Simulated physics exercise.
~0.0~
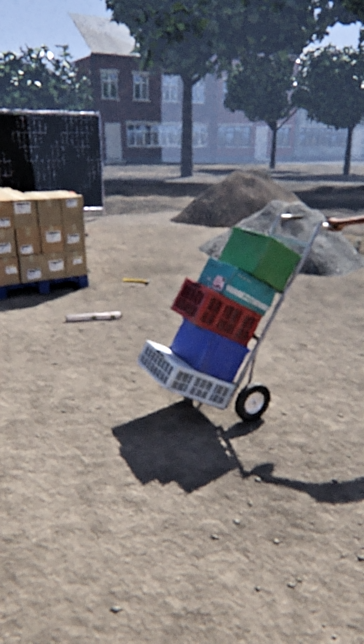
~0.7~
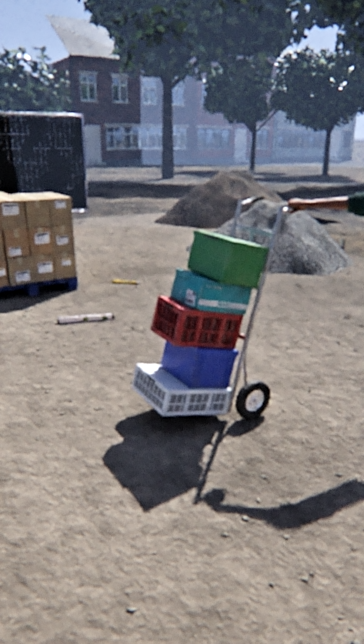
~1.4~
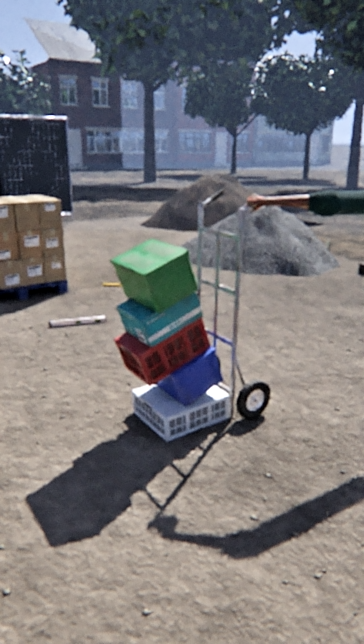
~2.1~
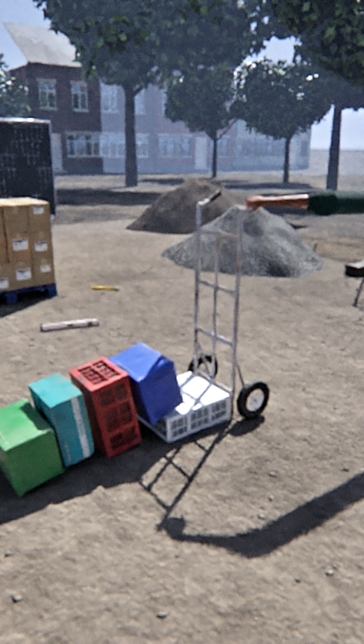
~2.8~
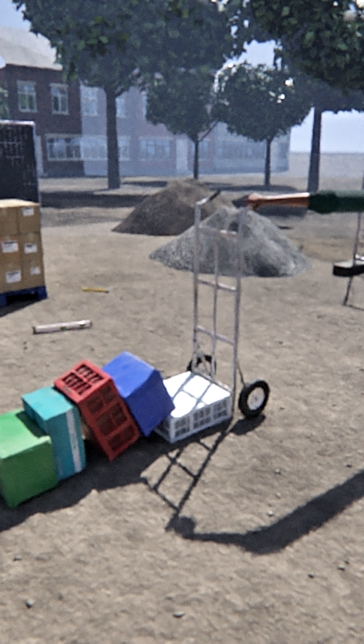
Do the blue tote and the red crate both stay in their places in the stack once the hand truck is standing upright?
No, both get shifted out of place. The red crate falls off to the left onto the ground, and the blue tote ends up tipped over beside the white crate.
